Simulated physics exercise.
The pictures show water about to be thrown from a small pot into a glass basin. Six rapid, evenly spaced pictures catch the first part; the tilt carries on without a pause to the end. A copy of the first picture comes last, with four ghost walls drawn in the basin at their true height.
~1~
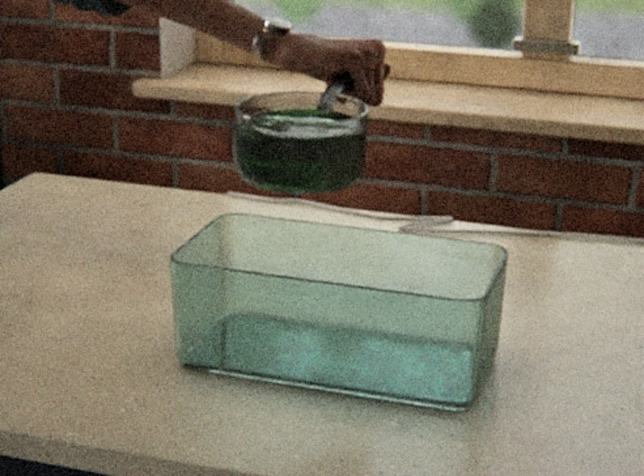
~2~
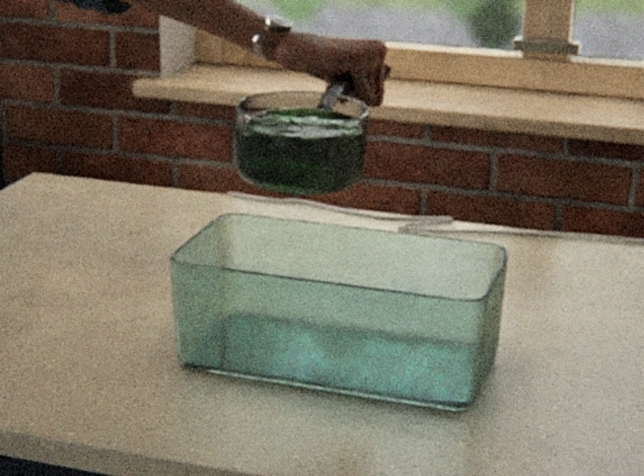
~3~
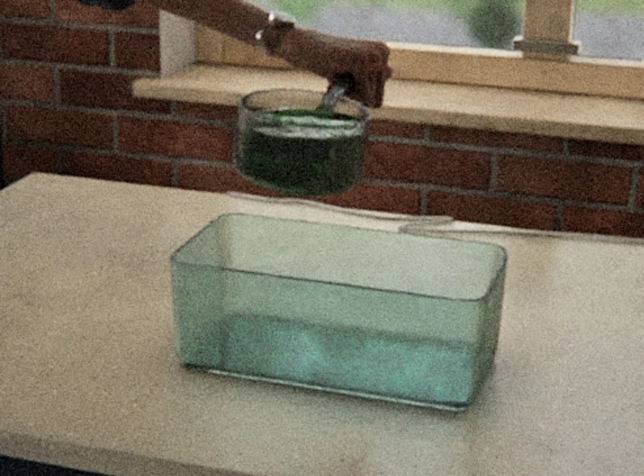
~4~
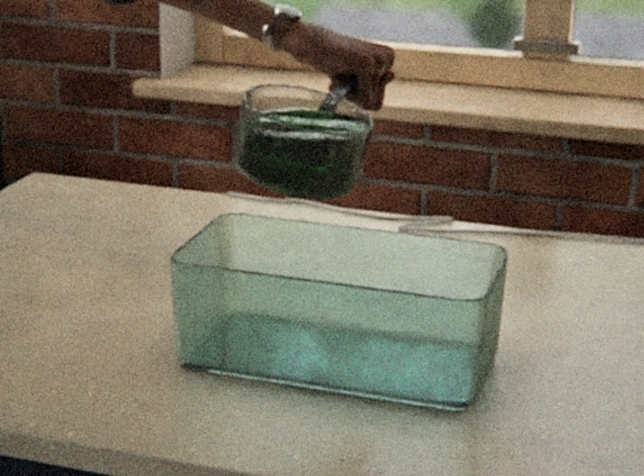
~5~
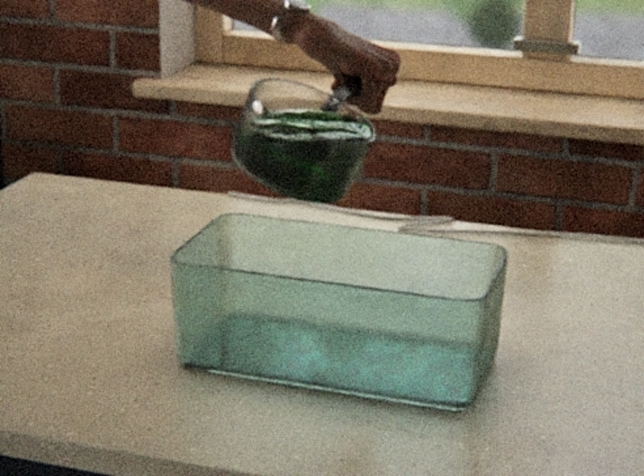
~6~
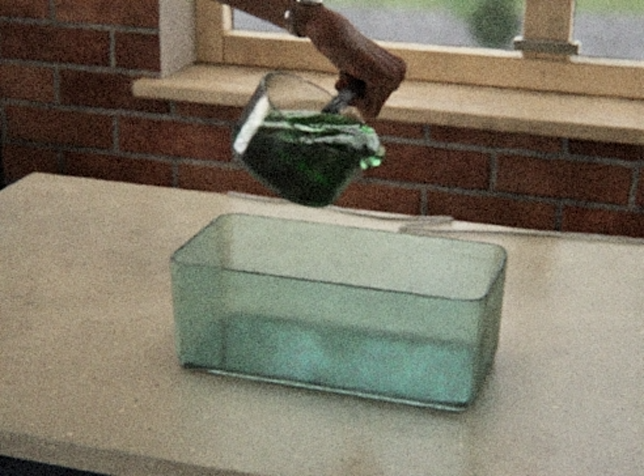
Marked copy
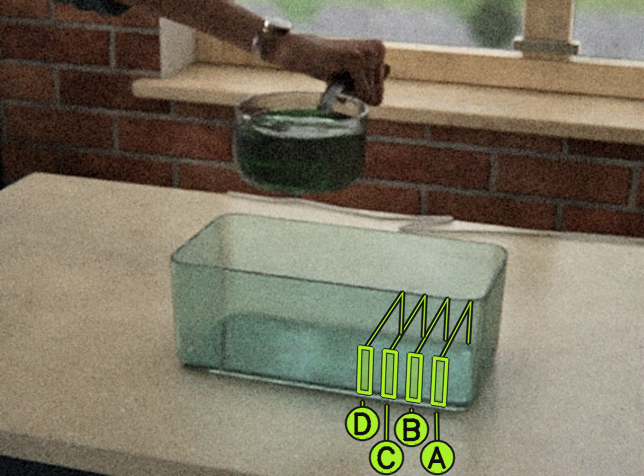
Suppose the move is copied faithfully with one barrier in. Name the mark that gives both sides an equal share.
Go for C.
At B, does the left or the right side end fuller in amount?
The left side.
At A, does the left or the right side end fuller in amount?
The left one.
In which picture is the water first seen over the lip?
In picture 6.
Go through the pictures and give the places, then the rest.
Upright, lip at (363, 112); basin from (178, 362) to (476, 408); nothing has left yet, in the first frame.
Upright, lip at (363, 113); nothing has left yet, in the second frame.
Tipped about 6°, lip at (366, 118); nothing has left yet, in the third frame.
Tipped about 13°, lip at (368, 127); nothing has left yet, in the fourth frame.
Tipped about 22°, lip at (370, 138); nothing has left yet, in the fifth frame.
Tipped about 32°, lip at (370, 151); water is over the lip, down to (375, 160), in the sixth frame.
On the marked copy, A at (436, 413); B at (411, 409); C at (386, 405); D at (362, 401).
For place A, about 97 % ends left of the wall and 2 % right of it.
For place B, about 78 % ends left of the wall and 20 % right of it.
For place C, about 48 % ends left of the wall and 51 % right of it.
For place D, about 27 % ends left of the wall and 72 % right of it.
